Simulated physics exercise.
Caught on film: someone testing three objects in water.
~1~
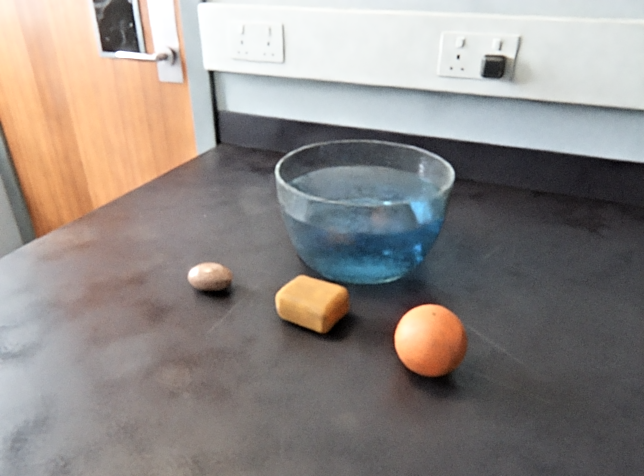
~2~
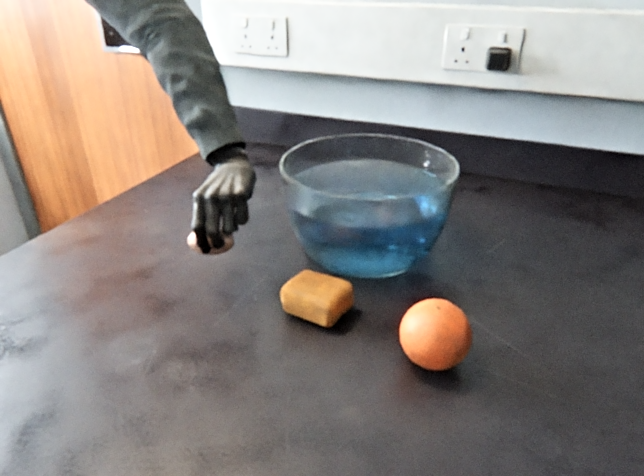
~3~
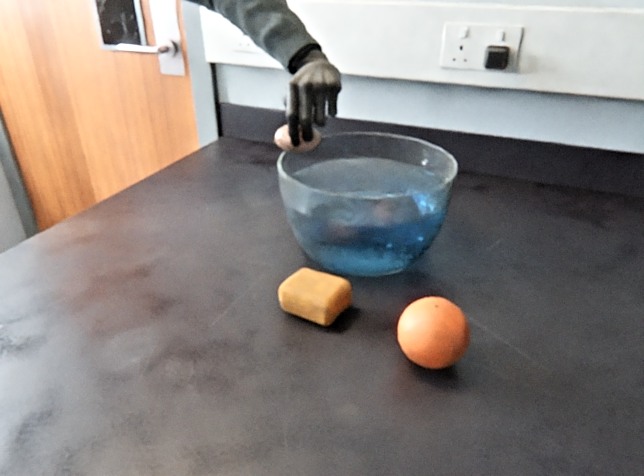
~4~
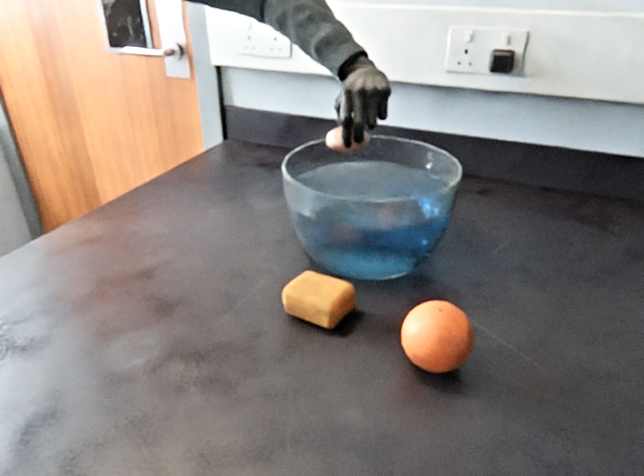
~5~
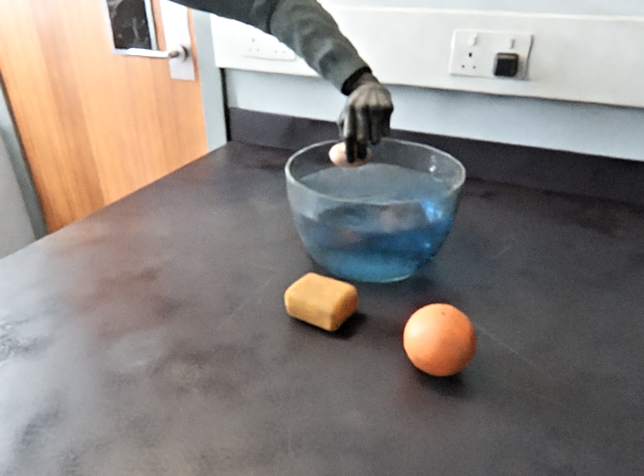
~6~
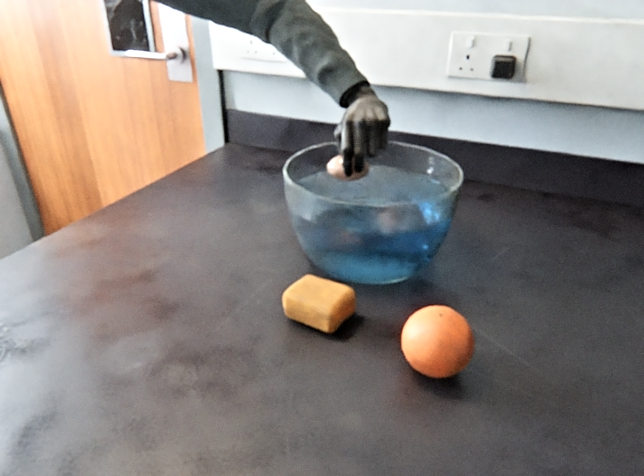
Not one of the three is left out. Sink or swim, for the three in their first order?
Left ends on the bottom; middle bobs on top; right bobs on top.
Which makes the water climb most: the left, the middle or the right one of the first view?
I say the one on the right.
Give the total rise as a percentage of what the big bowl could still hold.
Some 16 per cent.
Next, the stone sinks.
After that, the bread roll rides on the surface.
Finally, the orange rides on the surface; afloat, bread roll and orange.
